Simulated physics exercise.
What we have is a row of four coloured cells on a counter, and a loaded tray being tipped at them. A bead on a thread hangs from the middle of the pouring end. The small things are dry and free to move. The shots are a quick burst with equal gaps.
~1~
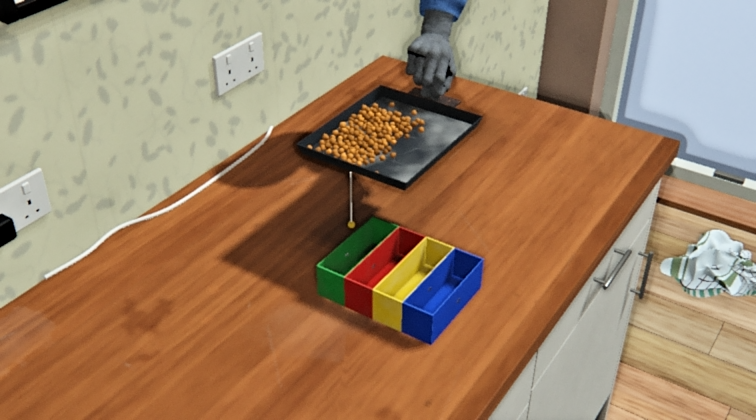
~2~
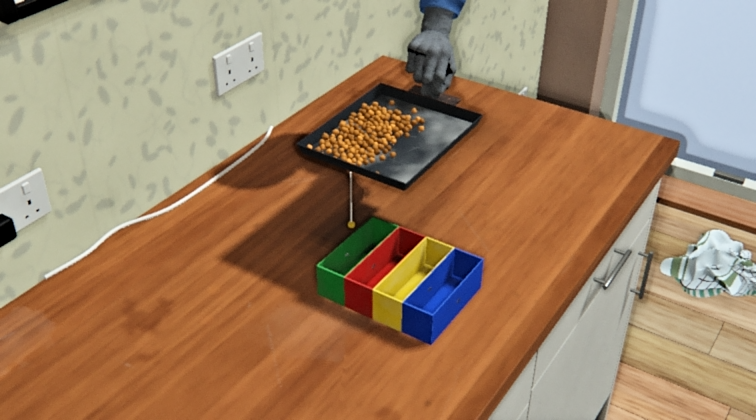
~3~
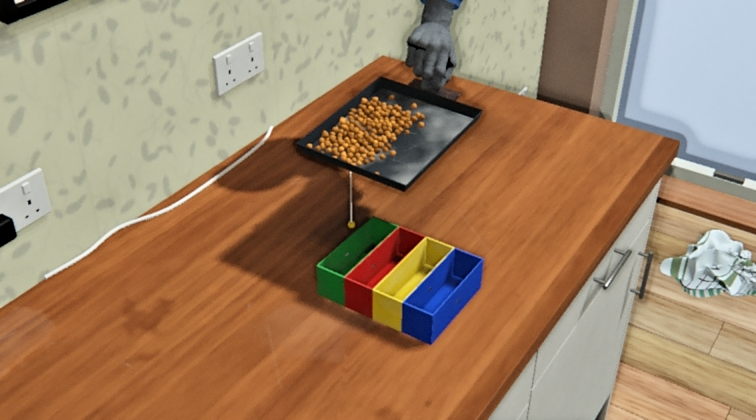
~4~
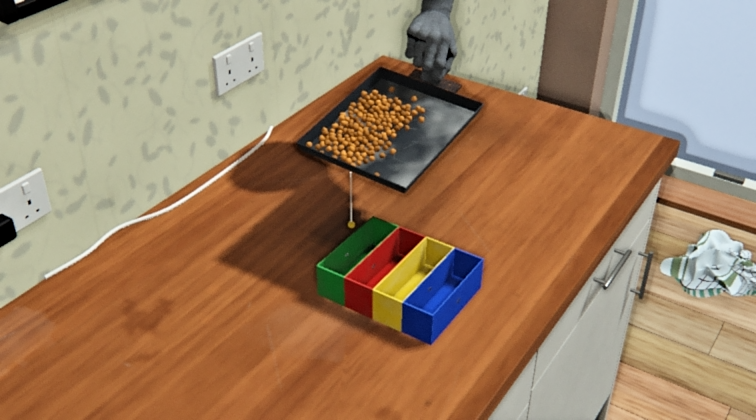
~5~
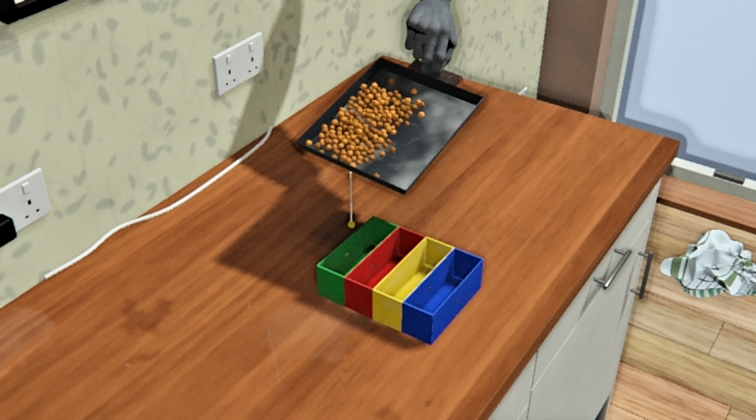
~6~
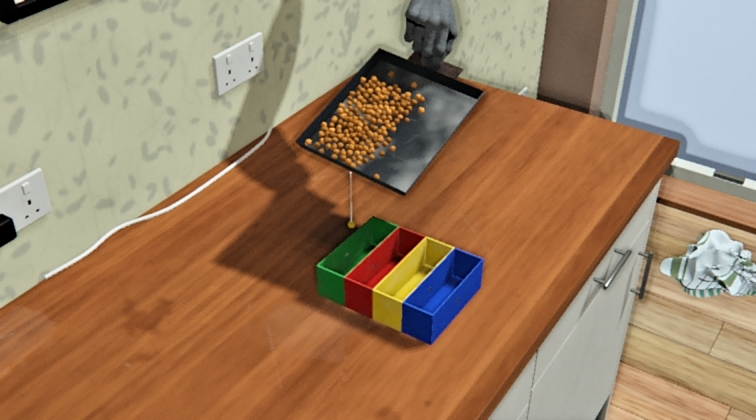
A dark tray loaded with orange-brown roasted chickpeas is held over a wooden counter, seen from above at an angle in a room with leaf-patterned walls. A bead hangs on a thread from its near edge, behind a row of green, red, yellow and blue cells. The gloved-looking grey hand gradually raises the tray's far end, the near edge dips slightly rightward, and the camera stays still.
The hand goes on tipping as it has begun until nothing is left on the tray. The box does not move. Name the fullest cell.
Most goes to the red cell.
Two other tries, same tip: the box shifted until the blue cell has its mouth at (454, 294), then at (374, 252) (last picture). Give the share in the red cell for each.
In turn 40 and 0 in a hundred.
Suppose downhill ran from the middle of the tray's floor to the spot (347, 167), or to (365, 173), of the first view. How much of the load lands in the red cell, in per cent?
Roughly 0 per cent, and 20 per cent.
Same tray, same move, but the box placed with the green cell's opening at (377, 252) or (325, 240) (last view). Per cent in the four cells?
Near 80 % and 100 %.
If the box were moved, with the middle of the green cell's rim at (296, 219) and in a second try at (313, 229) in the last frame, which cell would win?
In turn: The blue cell; the blue cell.
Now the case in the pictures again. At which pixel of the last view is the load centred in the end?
Around (376, 286).
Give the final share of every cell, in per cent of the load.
Green cell near 20; red cell near 60; yellow cell near 10; blue cell near 0.
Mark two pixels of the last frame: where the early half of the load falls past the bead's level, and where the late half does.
First near (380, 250), later near (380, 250).
Shortly afterwards, tray tipped steeply; all but a few on the tray; only a few in the red cell; only a few in the blue cell; only a few in the yellow cell; a little falling or outside the box.
Next, tray tipped past a quarter turn; a little on the tray; near half in the red cell; near a quarter in the green cell; a little in the yellow cell; only a few in the blue cell; near a quarter falling or outside the box.
Some moments later, tray tipped past a quarter turn; near half in the red cell; near a quarter in the green cell; a little in the yellow cell; only a few in the blue cell; a little falling or outside the box.
In the end, tray tipped past a quarter turn; near half in the red cell; near a quarter in the green cell; a little in the yellow cell; only a few in the blue cell; a little outside the box.
